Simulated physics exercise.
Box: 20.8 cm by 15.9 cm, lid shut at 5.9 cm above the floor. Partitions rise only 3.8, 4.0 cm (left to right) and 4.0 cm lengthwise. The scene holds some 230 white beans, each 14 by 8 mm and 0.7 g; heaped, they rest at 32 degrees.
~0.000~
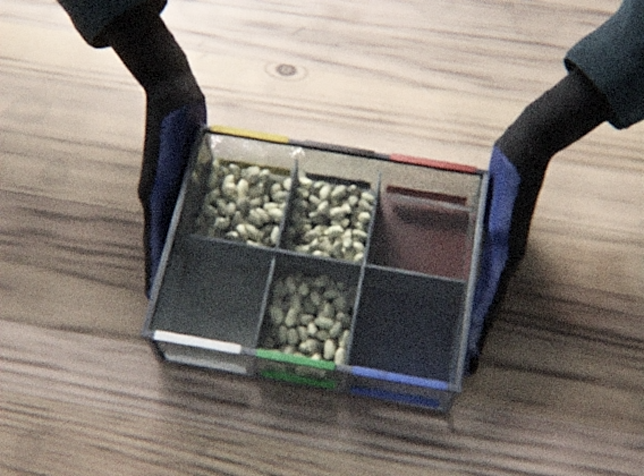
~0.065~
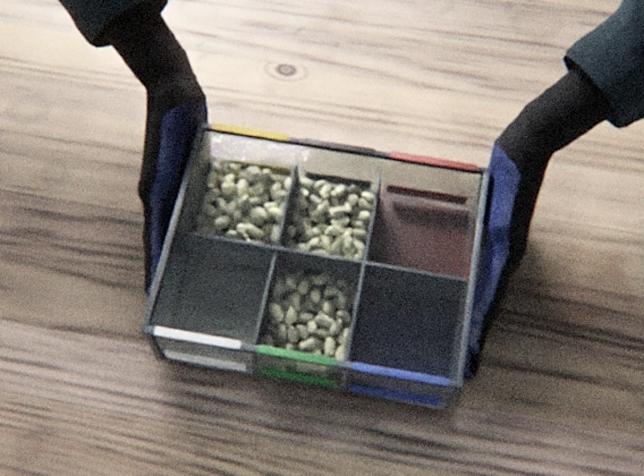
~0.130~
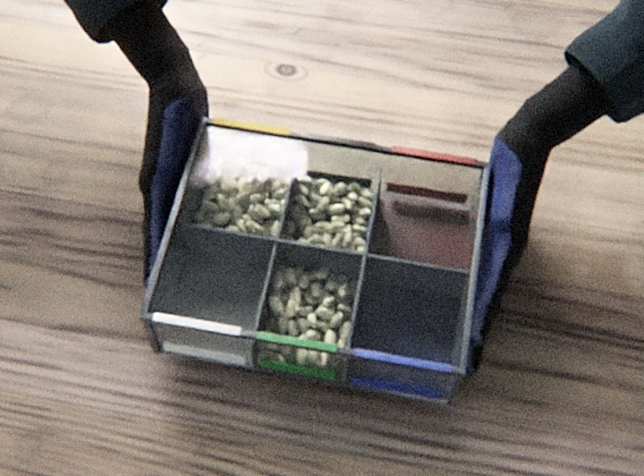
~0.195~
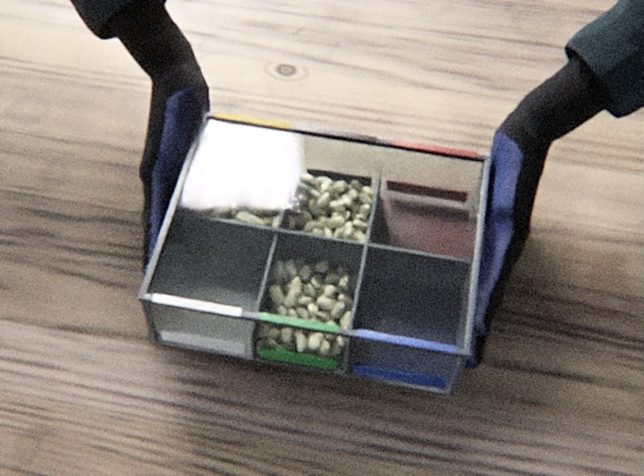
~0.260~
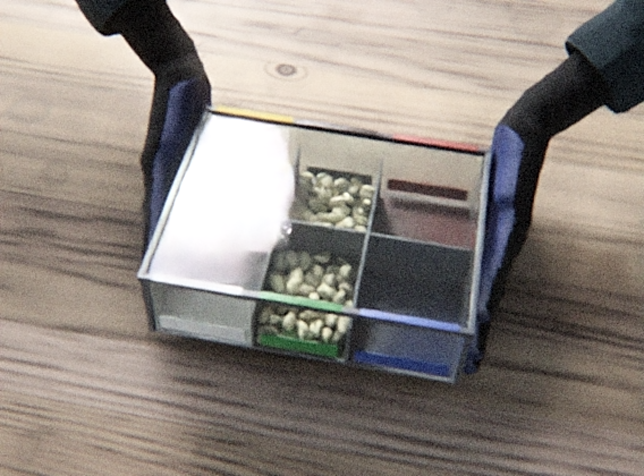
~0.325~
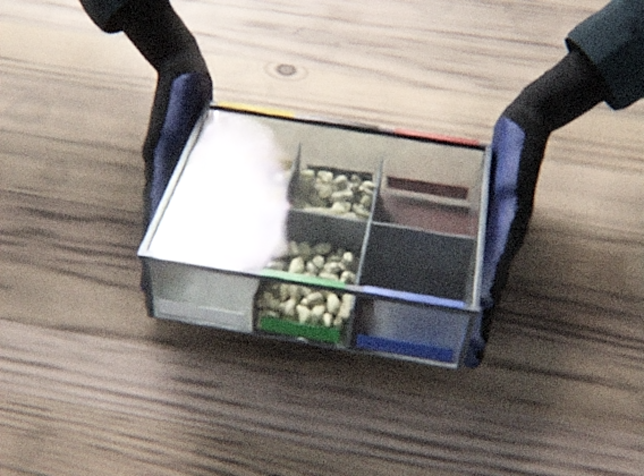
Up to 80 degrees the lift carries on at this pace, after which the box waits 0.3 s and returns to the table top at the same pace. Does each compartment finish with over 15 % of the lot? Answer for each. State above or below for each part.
Red compartment: Below. Blue compartment: Below. Green compartment: Above. Yellow compartment: Above. White compartment: Below. Black compartment: Above.
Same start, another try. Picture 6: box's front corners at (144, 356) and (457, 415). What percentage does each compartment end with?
Final shares: Red 0%, blue 5%, green 35%, yellow 30%, white 5%, black 30%.
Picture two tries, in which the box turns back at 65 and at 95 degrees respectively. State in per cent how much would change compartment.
0 % and 25 %.
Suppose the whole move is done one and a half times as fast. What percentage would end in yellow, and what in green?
Then yellow would have 35 percent and green 30 percent.
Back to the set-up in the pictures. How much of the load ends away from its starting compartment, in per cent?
5 per cent, roughly.
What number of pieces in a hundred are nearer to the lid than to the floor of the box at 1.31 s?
Roughly 20 percent of the pieces.
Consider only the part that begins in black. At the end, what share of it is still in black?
Something like 100 per cent.
After 1.31 s, tilt 80 degrees; green 30 %, yellow 35 %, black 35 %.
Then, at 1.97 s, tilt 39 degrees; green 30 %, yellow 35 %, black 35 %.
After 2.66 s, tilt 0 degrees; green 30 %, yellow 35 %, black 35 %.
By 3.2 s all is still; red 0 %, blue 0 %, green 30 %, yellow 35 %, white 0 %, black 35 %.
